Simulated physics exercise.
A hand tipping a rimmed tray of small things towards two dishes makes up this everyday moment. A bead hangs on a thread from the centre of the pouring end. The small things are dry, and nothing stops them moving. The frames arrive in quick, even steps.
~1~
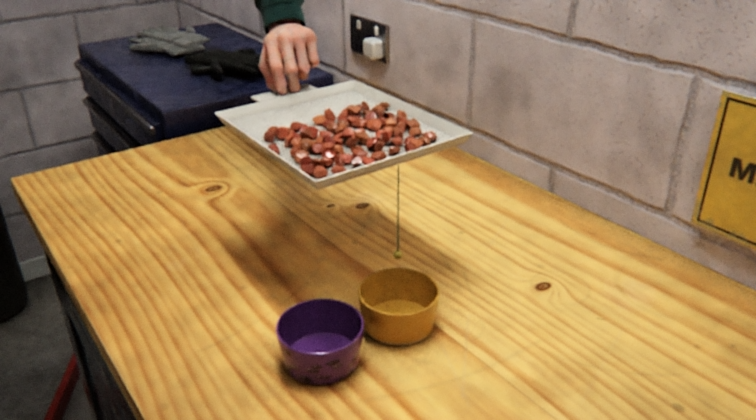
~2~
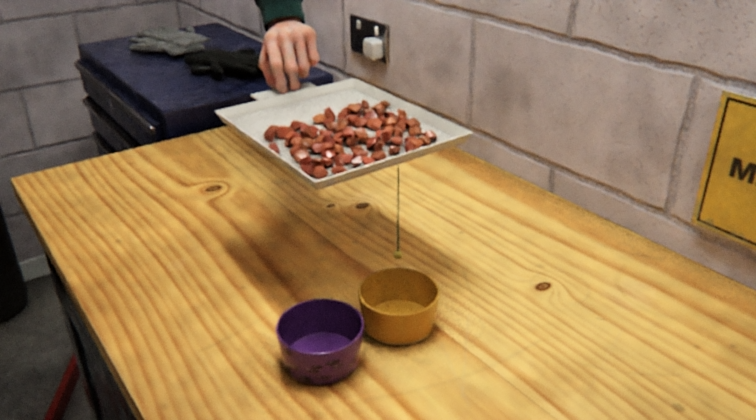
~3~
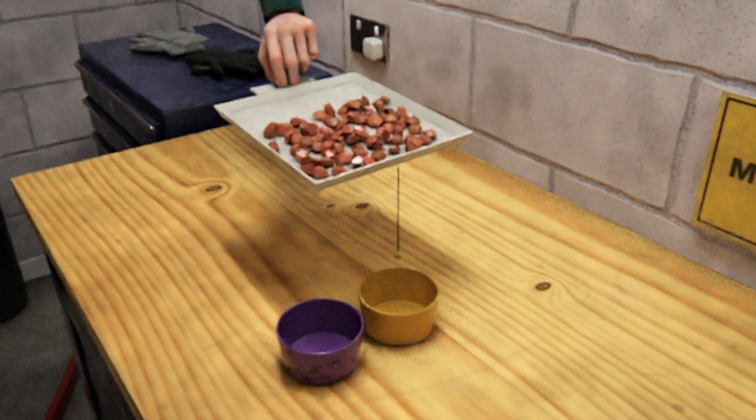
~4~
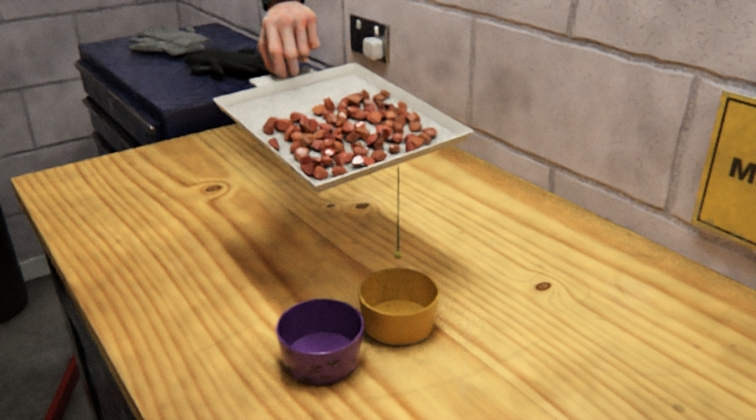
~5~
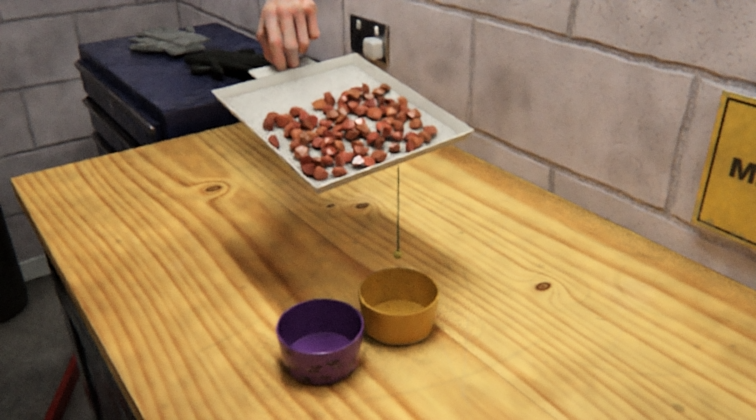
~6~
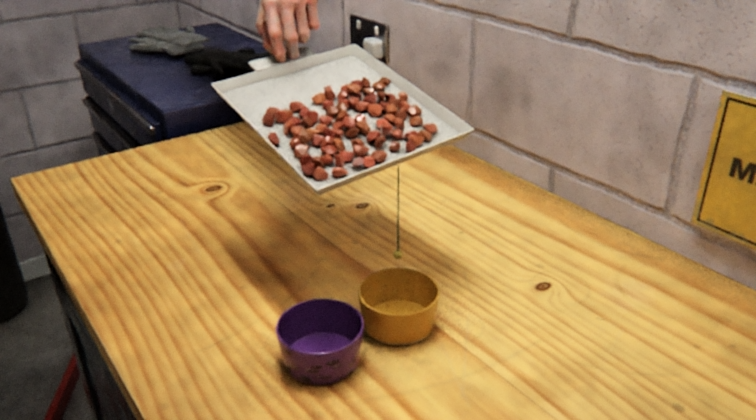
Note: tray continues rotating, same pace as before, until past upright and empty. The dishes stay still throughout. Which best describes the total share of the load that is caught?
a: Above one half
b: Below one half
a.
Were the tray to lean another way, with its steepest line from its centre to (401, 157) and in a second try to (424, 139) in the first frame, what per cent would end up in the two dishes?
About 30 % and about 0 %.
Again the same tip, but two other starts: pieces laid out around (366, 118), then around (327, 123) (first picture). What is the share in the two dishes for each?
In order, roughly 70 % and 80 %.
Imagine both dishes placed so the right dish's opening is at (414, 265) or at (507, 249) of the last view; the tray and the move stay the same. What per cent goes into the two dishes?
Close to 60 in a hundred, then close to 30 in a hundred.
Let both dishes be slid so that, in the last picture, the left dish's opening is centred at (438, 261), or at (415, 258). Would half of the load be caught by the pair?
Result, first setup: A minority share; second setup: A minority share.
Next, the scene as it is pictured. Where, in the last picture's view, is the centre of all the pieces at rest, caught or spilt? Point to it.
Somewhere around (388, 321) in the final view.
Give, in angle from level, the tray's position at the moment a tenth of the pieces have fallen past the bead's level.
Roughly 70 degrees.
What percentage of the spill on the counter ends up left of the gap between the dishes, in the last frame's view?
It comes to near 40 percent of the spill.
Shortly afterwards, tray tipped steeply; all but a few on the tray; a little in the air.
Next, tray tipped right over; only a few on the tray; near a quarter in the left dish; near half in the right dish; near a quarter outside both.
Some moments later, tray tipped past a quarter turn; near a quarter in the left dish; near half in the right dish; near a quarter outside both.
In the end, tray tipped past a quarter turn; near a quarter in the left dish; near half in the right dish; near a quarter outside both.
